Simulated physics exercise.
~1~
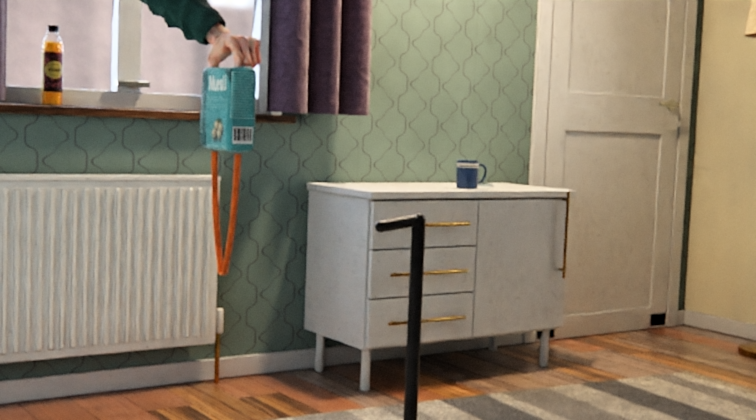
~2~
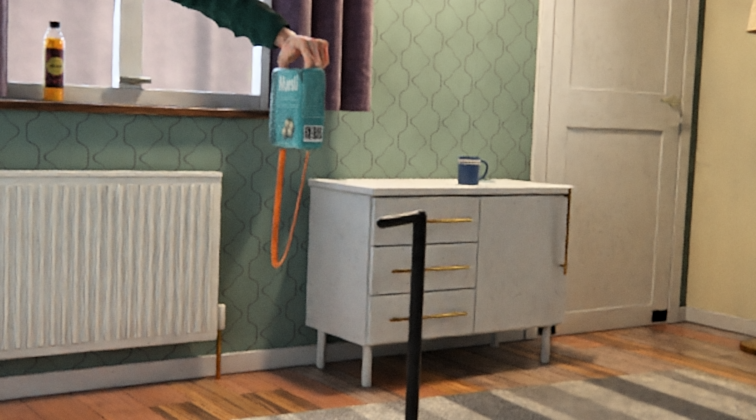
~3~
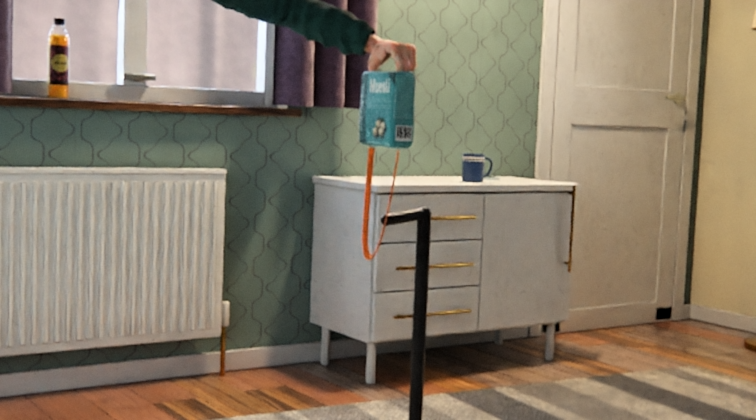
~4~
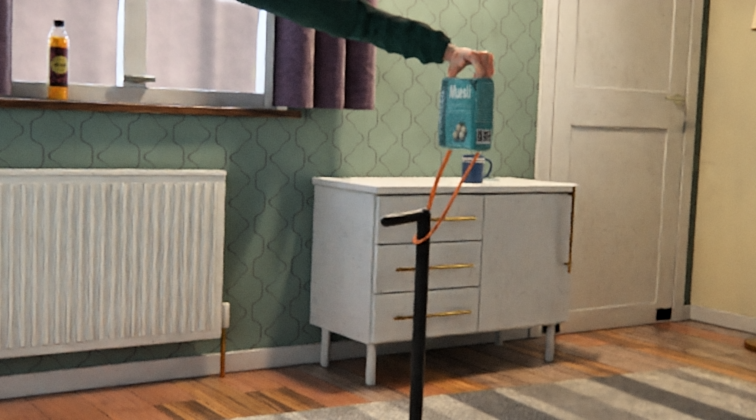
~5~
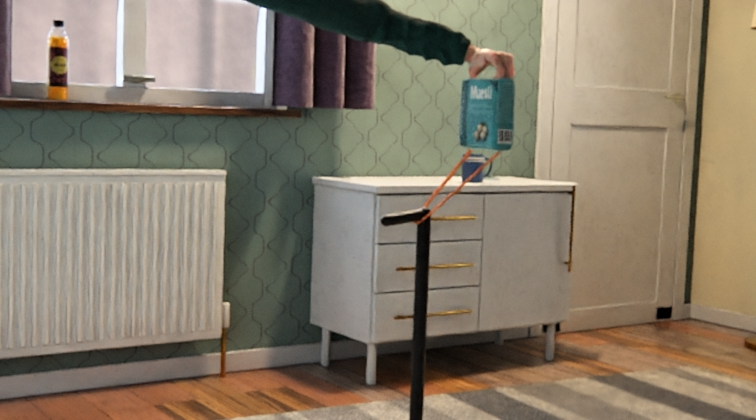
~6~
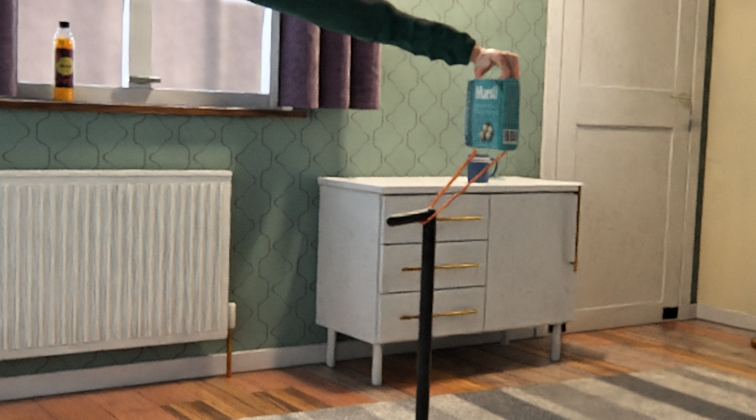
At first, a hand in a dark green sleeve holds a turquoise pouch upright near the window, a long orange loop dangling beneath it above the white radiator. The arm carries the pouch steadily to the right, toward a black post with a short bar at its top, in front of a white cabinet with a blue mug on it. As the pouch passes over the post, the trailing loop catches on the bar. The hand moves a little farther right and the loop pulls tight at a slant. Finally, the hand stops, still gripping the upright pouch, which remains snagged on the post.
